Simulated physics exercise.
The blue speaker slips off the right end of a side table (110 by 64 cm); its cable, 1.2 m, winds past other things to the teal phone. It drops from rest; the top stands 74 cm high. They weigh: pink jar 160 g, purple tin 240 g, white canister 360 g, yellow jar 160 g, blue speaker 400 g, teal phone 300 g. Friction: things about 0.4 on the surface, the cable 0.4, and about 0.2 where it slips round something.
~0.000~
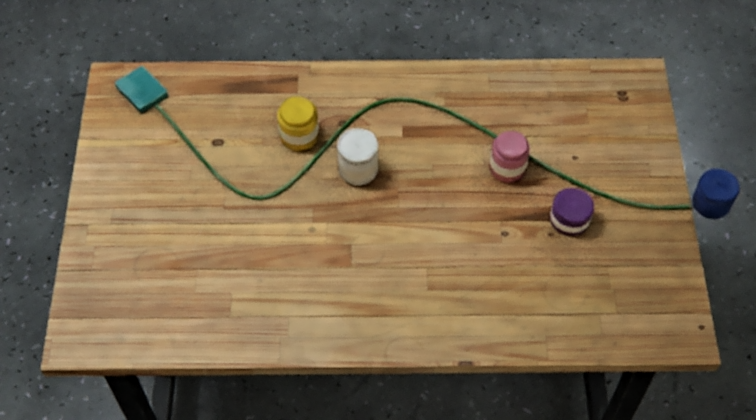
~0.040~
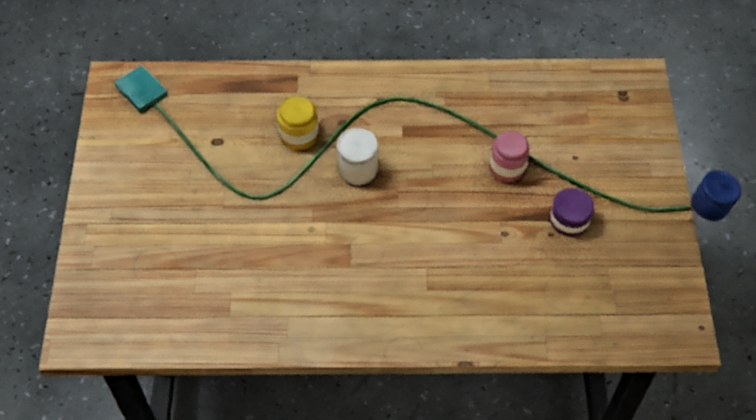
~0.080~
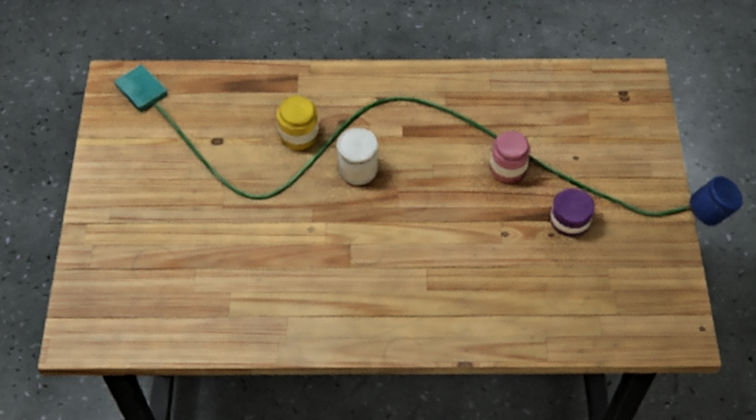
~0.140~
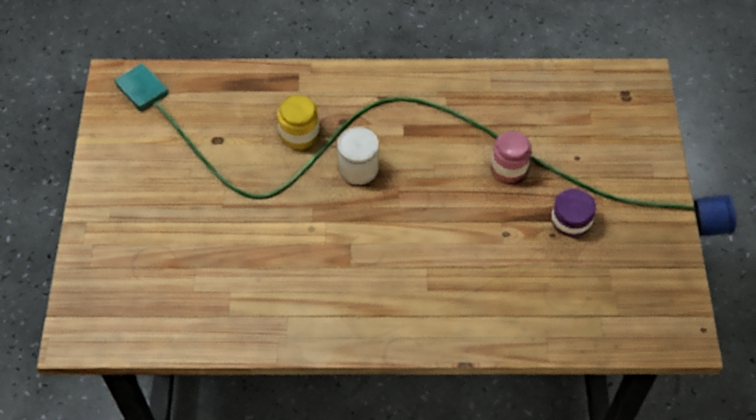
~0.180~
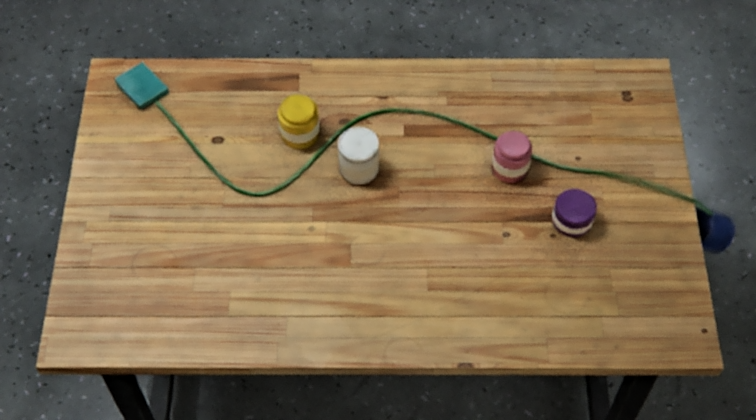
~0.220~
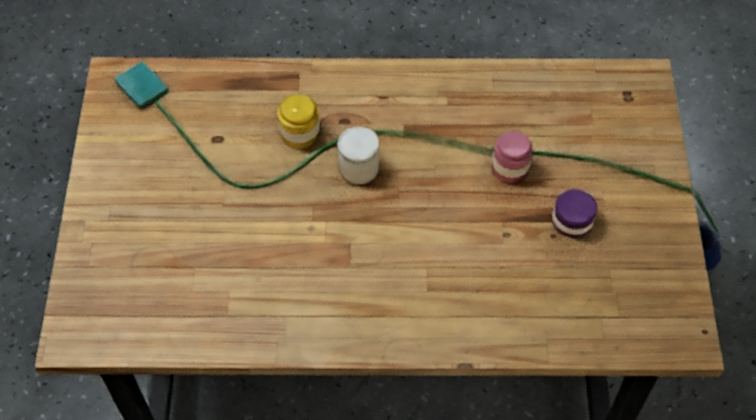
To begin with, a green cable curves across a wooden table from a flat teal object, past yellow, white, pink and purple containers, to a blue cylinder at the right edge. The blue cylinder tilts over the edge, then drops below it, pulling the cable's curves flatter while the containers stay still.
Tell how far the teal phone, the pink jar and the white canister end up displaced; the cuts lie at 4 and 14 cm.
In order: The teal phone reaches the top band; the pink jar stays in the low band; the white canister stays in the low band.
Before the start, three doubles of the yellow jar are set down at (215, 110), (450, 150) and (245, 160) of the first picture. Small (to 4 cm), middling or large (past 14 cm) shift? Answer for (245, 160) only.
There: Large.
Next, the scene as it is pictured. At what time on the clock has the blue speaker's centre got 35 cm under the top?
That is: 0.55 s.
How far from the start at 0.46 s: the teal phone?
Teal phone 10 cm.
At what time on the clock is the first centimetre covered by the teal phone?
Teal phone 0.34 s.
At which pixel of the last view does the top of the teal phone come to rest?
Near (350, 124).
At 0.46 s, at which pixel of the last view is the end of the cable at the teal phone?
Around (219, 100).
After 0.5 s, the cable's tail end at (219, 100); teal phone 11 cm off its start, blue speaker over the edge, yellow jar 8 cm off its start.
After 0.7 s, the cable's tail end at (269, 115); teal phone 20 cm off its start, blue speaker over the edge, yellow jar 9 cm off its start.
After 1.0 s, the cable's tail end at (315, 125); teal phone 29 cm off its start at (291, 114), blue speaker over the edge, yellow jar 9 cm off its start at (316, 69).
After 1.2 s, the cable's tail end at (370, 127); teal phone 39 cm off its start, blue speaker over the edge, yellow jar 9 cm off its start.
After 2.4 s, the cable's tail end at (375, 127); teal phone 40 cm off its start at (350, 124), pink jar 1 cm off its start at (515, 146), white canister 0 cm off its start at (358, 143), blue speaker over the edge.
